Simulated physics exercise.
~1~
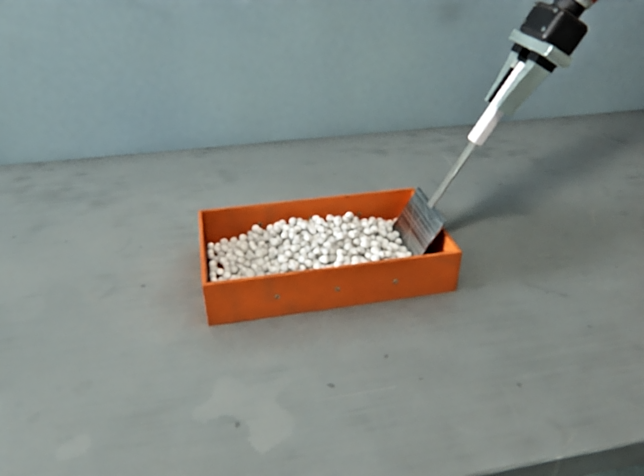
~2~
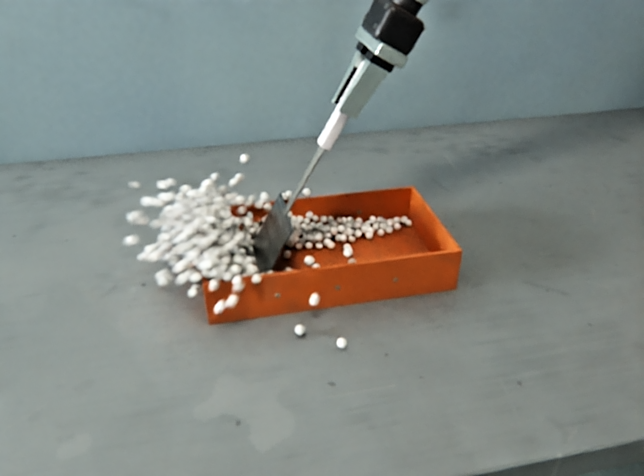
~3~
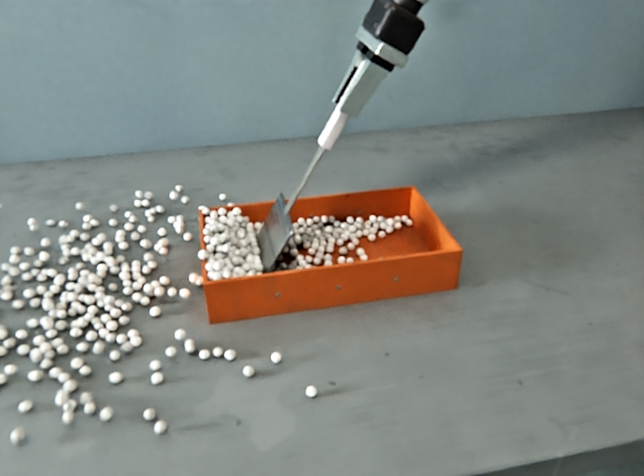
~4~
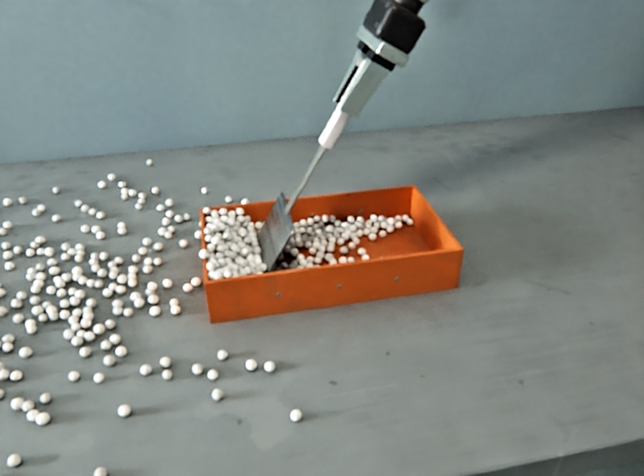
White plastic beads fill much of a shallow orange trough that stands on a grey table top before a blue-grey wall, seen from slightly above. A robotic arm reaches in from the upper right, holding a flat metal turner tilted inside the trough's right end. The turner sweeps left through the beads and stops short of the left end, flinging a dense spray over that side. The beads scatter across the table to the left and front, then spread a little farther. Finally, many lie strewn there, while the rest stay in the trough, heaped left of the still blade and trailing to its right.
